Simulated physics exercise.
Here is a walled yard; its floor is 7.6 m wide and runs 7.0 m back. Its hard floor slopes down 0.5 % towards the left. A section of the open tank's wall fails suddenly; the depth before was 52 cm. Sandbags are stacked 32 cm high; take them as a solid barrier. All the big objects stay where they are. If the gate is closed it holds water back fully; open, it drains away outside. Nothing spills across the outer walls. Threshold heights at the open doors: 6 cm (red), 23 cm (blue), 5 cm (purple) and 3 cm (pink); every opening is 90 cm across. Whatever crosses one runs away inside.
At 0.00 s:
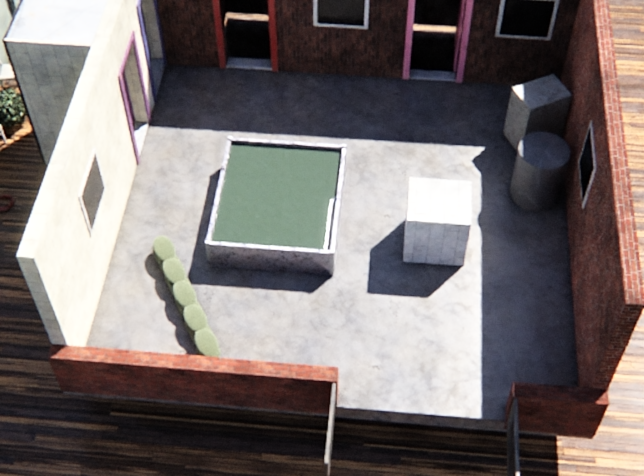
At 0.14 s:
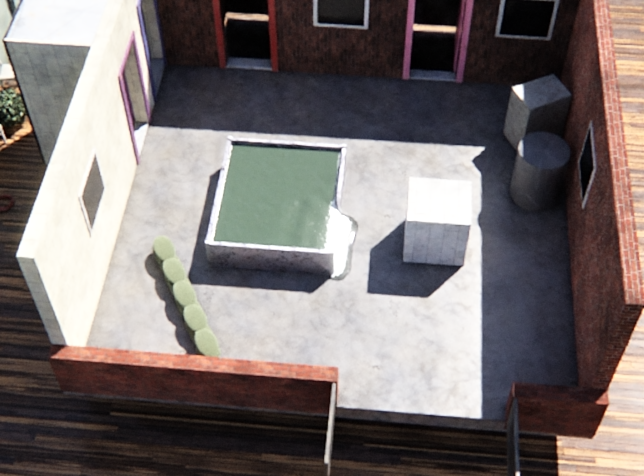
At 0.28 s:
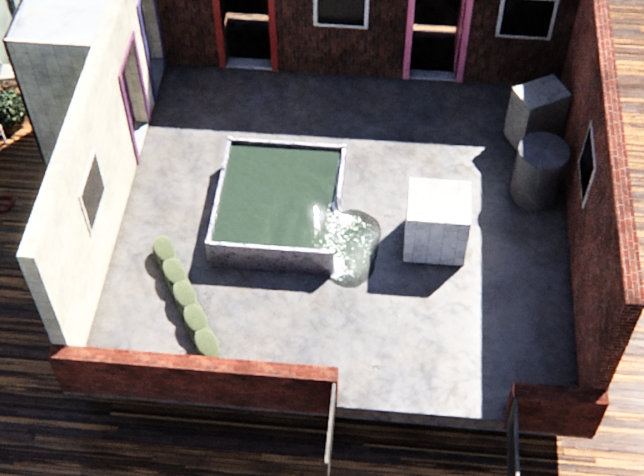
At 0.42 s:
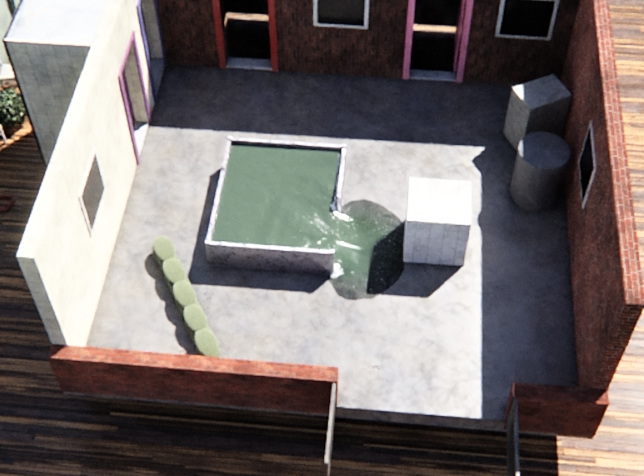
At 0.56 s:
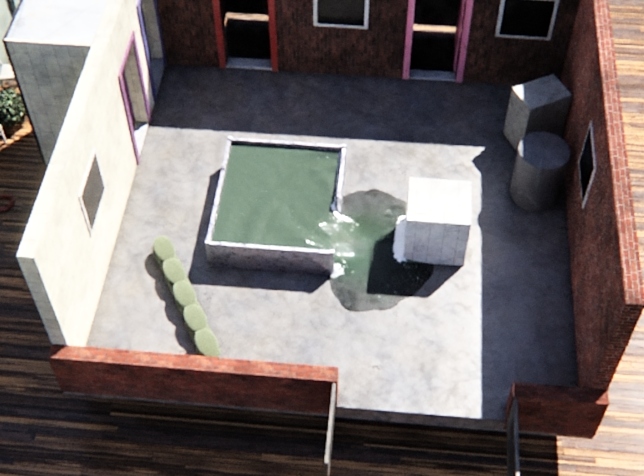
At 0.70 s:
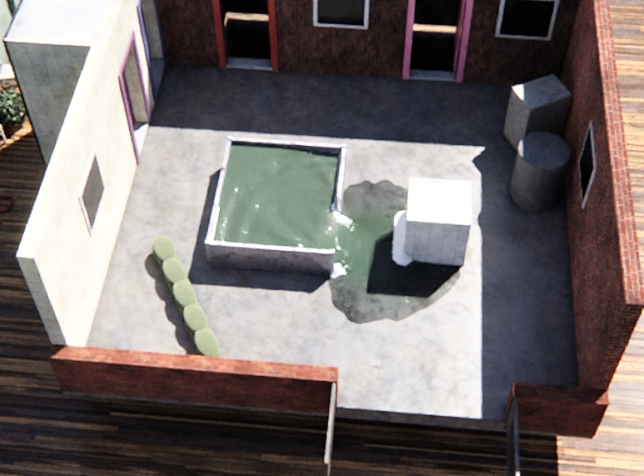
A walled yard with a grey floor is seen from high above, its brick and cream walls pierced by doors and windows. A square tank of green water sits near the middle, with a row of rounded green sandbags to its left and a pale block to its right. Water bursts from the tank's right side and spreads across the floor, foaming against the block, while the view stays still.
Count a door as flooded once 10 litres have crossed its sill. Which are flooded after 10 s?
Within that time: At the red door it stays under the limit; at the blue door it keeps below the limit; at the purple door it does not reach the limit; at the pink door it goes over the limit.
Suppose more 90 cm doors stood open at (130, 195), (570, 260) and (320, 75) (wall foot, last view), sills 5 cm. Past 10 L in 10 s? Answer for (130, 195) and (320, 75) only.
In turn: Under, below.
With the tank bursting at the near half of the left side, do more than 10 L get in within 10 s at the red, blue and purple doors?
Against that limit: Red above, blue below, purple over.
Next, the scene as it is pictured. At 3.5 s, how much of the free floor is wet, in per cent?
About 45 per cent.
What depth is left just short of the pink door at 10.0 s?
About 6.0 cm.
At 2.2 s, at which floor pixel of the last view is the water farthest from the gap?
At about (579, 412).
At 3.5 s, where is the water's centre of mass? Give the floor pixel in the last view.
Near (363, 236).
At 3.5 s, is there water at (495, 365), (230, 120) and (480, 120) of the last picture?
In turn: Flooded, not reached, under water.
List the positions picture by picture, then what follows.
In the first picture, the open tank at (279, 196) is whole and still, 52 cm deep.
In the second picture, the front is at (341, 275), 0.6 m from the gap at (334, 240); 0.2 m2 of floor is under water; 52 cm left at the back of the open tank.
In the third picture, the front is at (359, 280), 0.8 m from the gap at (334, 240); 0.8 m2 of floor is under water; 52 cm left at the back of the open tank.
In the fourth picture, water pours out at (334, 241) and has run 1.2 m, to (403, 231); typically 6 cm deep outside, 52 cm at the open tank's back.
In the fifth picture, water pours out at (334, 240) and has run 1.6 m, to (426, 273); typically 6 cm deep outside, 52 cm at the open tank's back.
In the sixth picture, the front is at (452, 278), 2.0 m from the gap at (334, 240); 3.0 m2 of floor is under water; 52 cm left at the back of the open tank.
After 1.4 s water covers 15 % of the floor and is deepest (36 cm) near (394, 253); red door not reached, blue door not reached, purple door not reached, pink door not reached.
After 2.2 s water covers 35 % of the floor and is deepest (33 cm) near (394, 253); red door not reached, blue door not reached, purple door not reached, pink door not reached.
After 3.5 s water covers 45 % of the floor and is deepest (22 cm) near (395, 244); red door not reached, blue door not reached, purple door not reached, pink door 8 cm at the sill, 8 L in.
After 6.0 s water covers 55 % of the floor and is deepest (14 cm) near (395, 244); red door 3 cm at the sill, 0 L in, blue door 1 cm at the sill, 0 L in, purple door not reached, pink door 6 cm at the sill, 33 L in.
After 10.0 s water covers 65 % of the floor and is deepest (8 cm) near (394, 253); red door 2 cm at the sill, 0 L in, blue door 4 cm at the sill, 0 L in, purple door 3 cm at the sill, 0 L in, pink door 6 cm at the sill, 48 L in.
